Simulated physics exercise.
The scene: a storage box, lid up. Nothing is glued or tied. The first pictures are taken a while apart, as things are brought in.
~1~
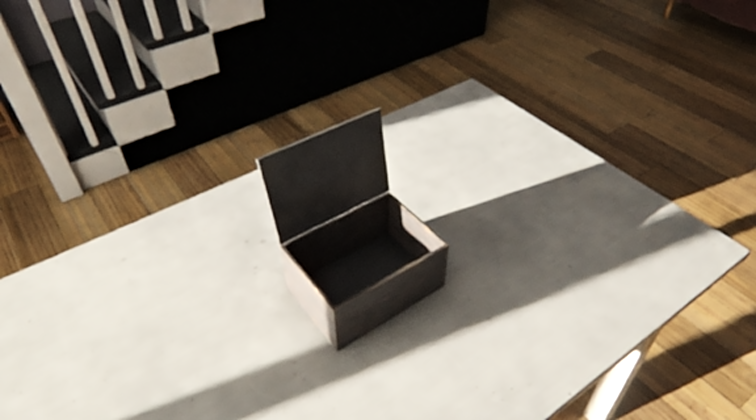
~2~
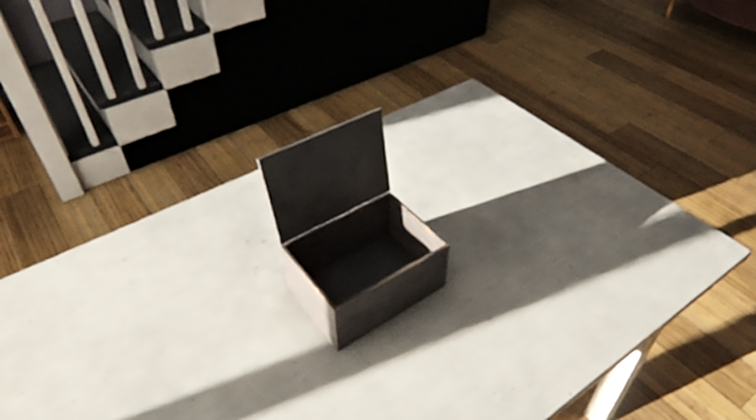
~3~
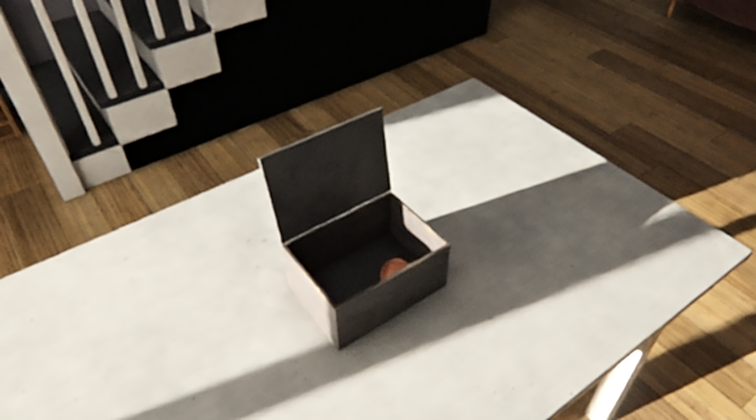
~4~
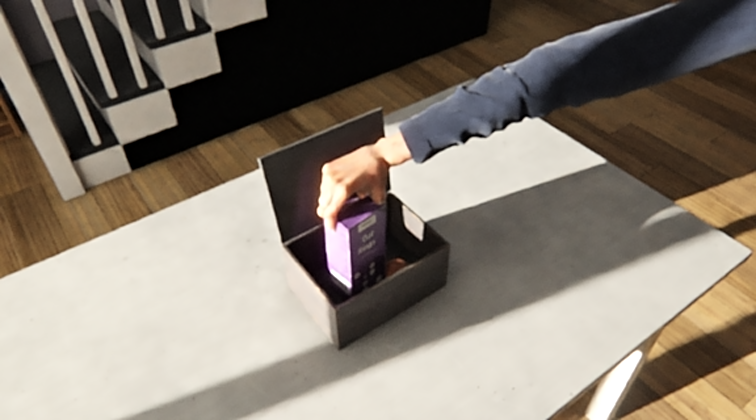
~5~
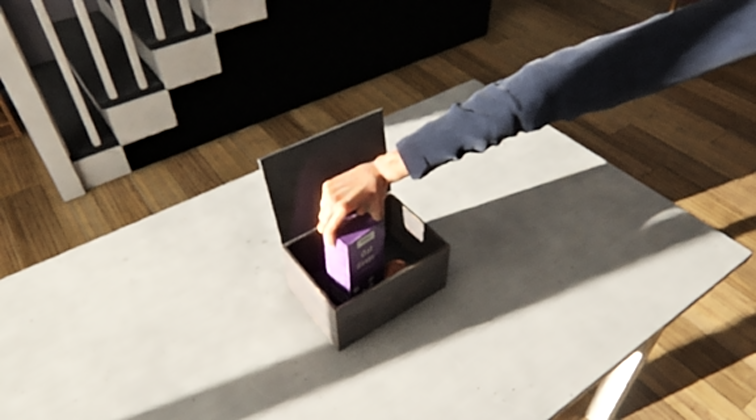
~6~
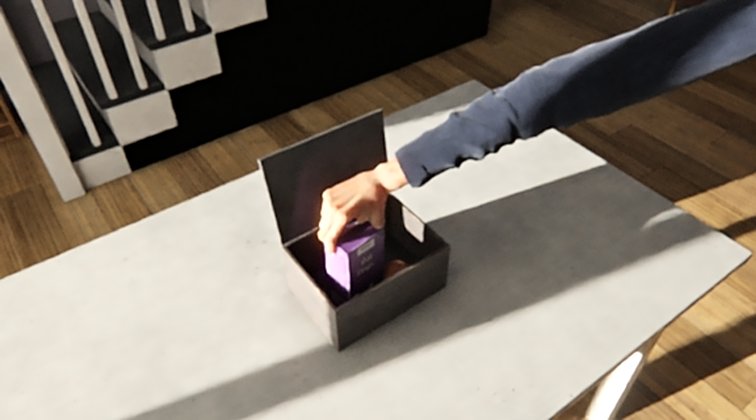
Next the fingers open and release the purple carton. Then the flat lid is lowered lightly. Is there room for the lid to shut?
The lid will not close.
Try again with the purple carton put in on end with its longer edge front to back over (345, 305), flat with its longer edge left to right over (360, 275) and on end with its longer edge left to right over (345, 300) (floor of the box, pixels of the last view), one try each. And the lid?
In the first case it stays ajar; in the second case it closes; in the third case it is held up.
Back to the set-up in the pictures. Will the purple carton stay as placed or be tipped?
The purple carton keeps its pose.
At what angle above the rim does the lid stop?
Some 45° above the rim.
Then, 1.00 s on from there, lid starting down.
Then, 1.30 s on from there, lid 78° above the rim.
Then, 1.50 s on from there, lid 65° above the rim.
Then, 1.70 s on from there, lid 51° above the rim.
In the end, lid 47° above the rim; both unmoved. At the end, from the last picture's camera, purple carton near (356, 270).
